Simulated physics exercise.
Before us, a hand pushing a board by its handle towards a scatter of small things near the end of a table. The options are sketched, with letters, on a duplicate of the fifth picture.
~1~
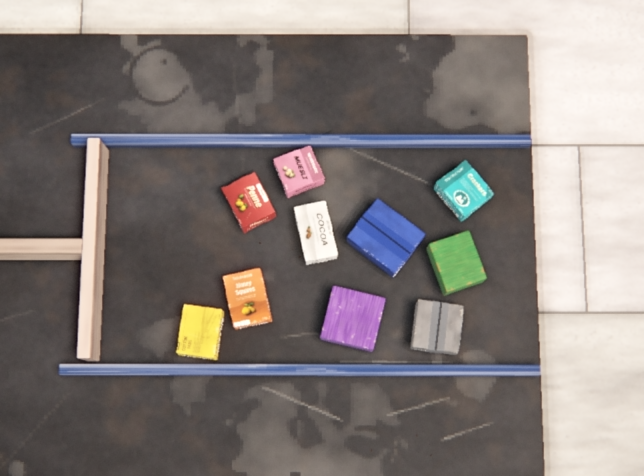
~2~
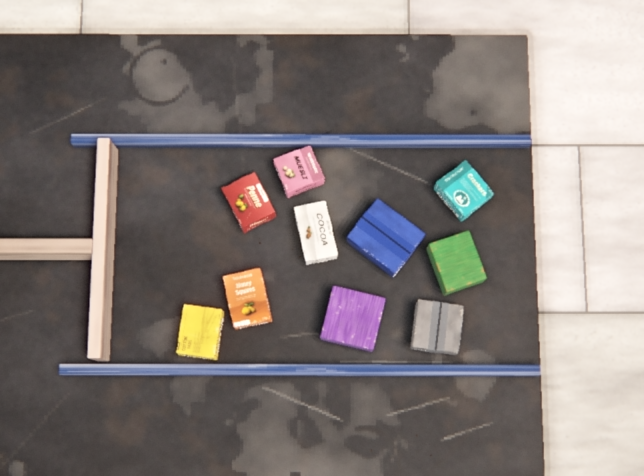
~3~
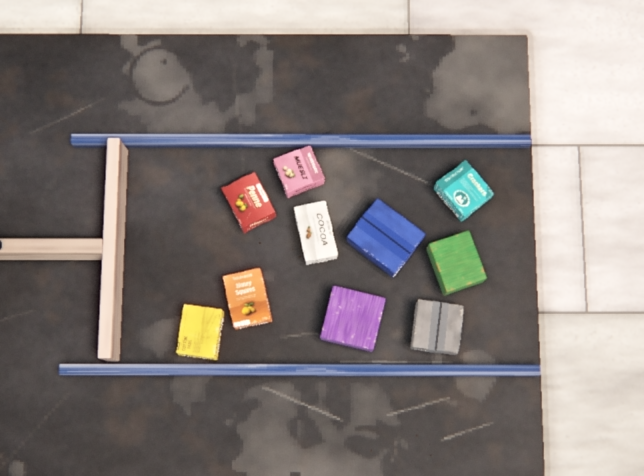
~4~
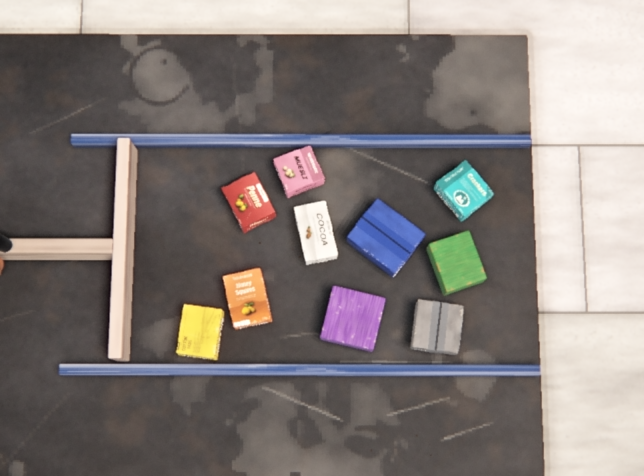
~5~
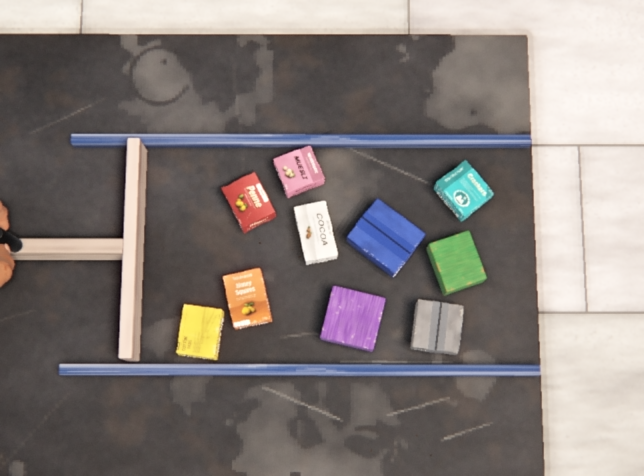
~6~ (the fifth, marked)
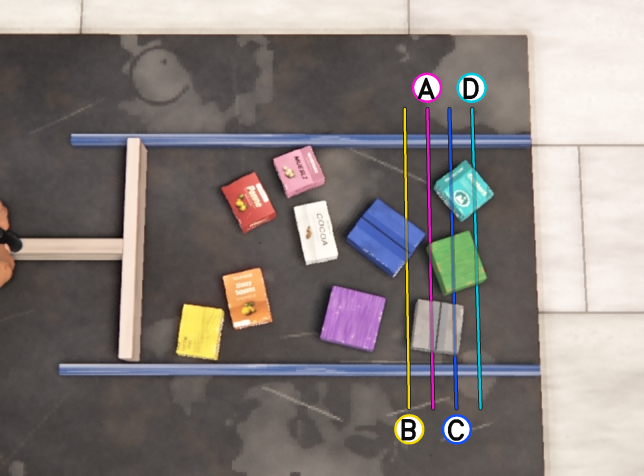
At first, a wooden board on a handle stands between two blue rails at the left of a dark surface, with colourful boxes and blocks scattered to its right. The board slides slowly rightward, a hand coming into view on its handle, while the scattered things stay still, untouched.
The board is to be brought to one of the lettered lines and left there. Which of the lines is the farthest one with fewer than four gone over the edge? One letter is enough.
No fourth one falls up to C.
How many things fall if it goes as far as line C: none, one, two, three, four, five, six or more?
Three.
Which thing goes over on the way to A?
It is the grey box.
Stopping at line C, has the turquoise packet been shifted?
Yes.
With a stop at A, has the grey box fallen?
Yes.
On the copy, A at (430, 254); B at (407, 254); C at (453, 254); D at (476, 254).
On C. First, board (245, 246); pink packet (304, 170); yellow box (272, 332).
Then, board (362, 246); green block (510, 275); grey box (491, 333).
Finally, board (452, 246); blue box over the edge; grey box over the edge; three fallen.
By contrast, A is within the limit but short; B is within the limit but short; D drops five.
